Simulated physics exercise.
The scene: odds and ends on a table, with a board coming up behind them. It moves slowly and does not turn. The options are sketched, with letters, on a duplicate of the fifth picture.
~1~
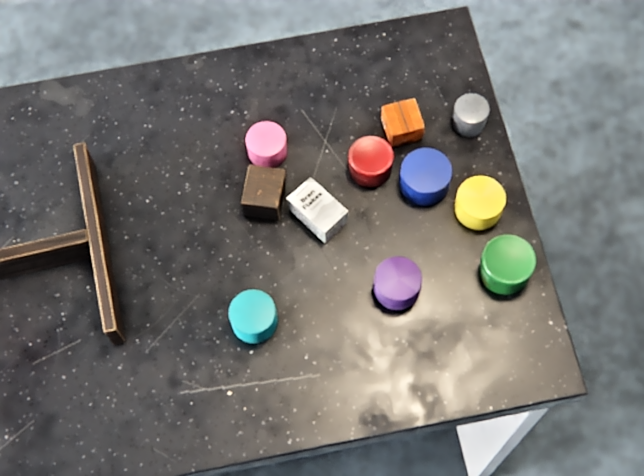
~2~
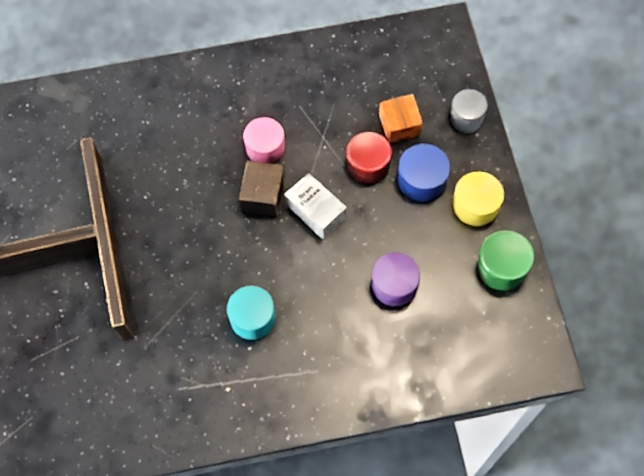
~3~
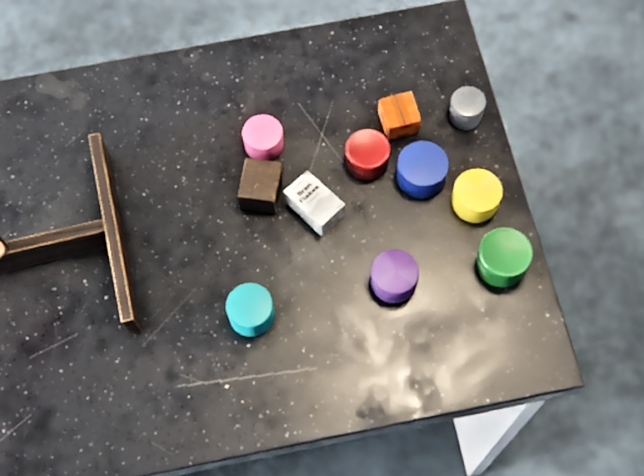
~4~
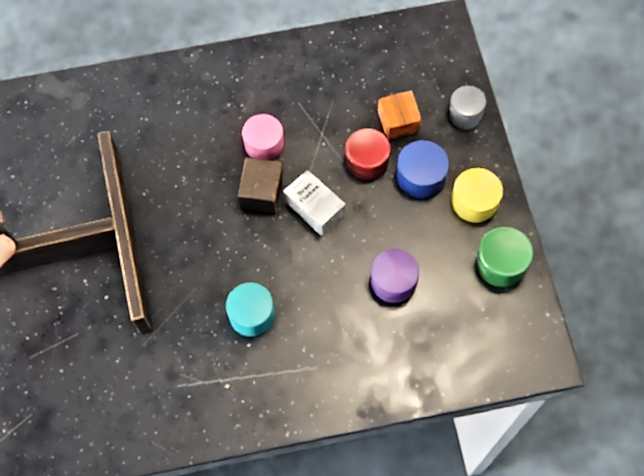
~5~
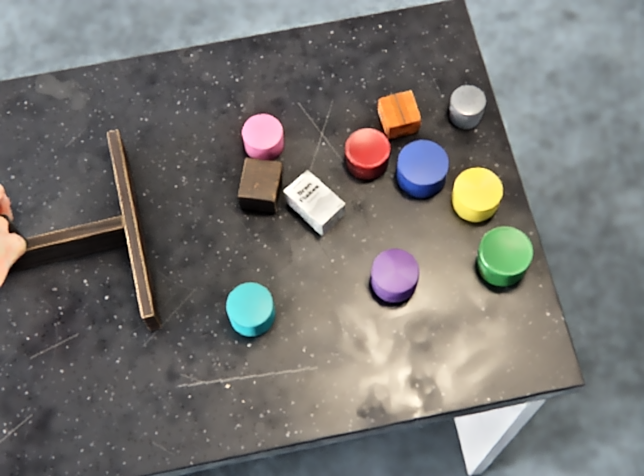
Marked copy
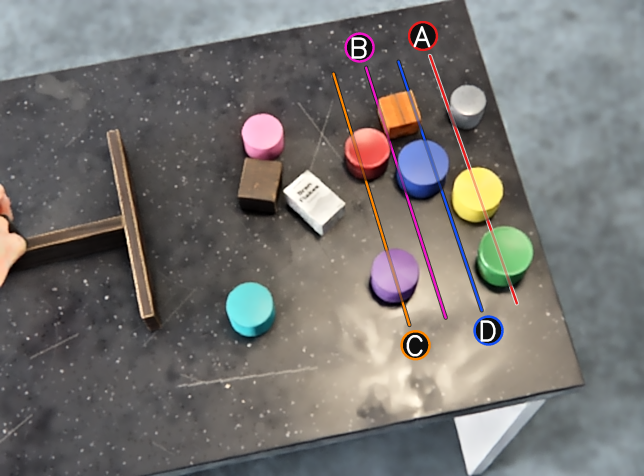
On a dark speckled table, a hand slowly pushes a wooden board slightly right.
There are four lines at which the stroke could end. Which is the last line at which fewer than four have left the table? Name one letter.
No farther than D.
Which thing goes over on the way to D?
The grey pot goes over.
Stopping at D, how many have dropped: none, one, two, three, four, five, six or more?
In all, one.
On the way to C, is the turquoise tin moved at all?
By then, yes.
On the marked copy, A at (471, 173); B at (404, 186); C at (369, 192); D at (438, 179).
With D. Early on, board (242, 198); turquoise tin (295, 309); black block (267, 182).
Further on, board (352, 177); yellow tin (480, 198); blue tin (441, 169).
At the end, board (436, 161); grey pot over the edge; blue tin (508, 144); one fallen.
As for the rest, A drops four; B is within the limit but short; C is within the limit but short.
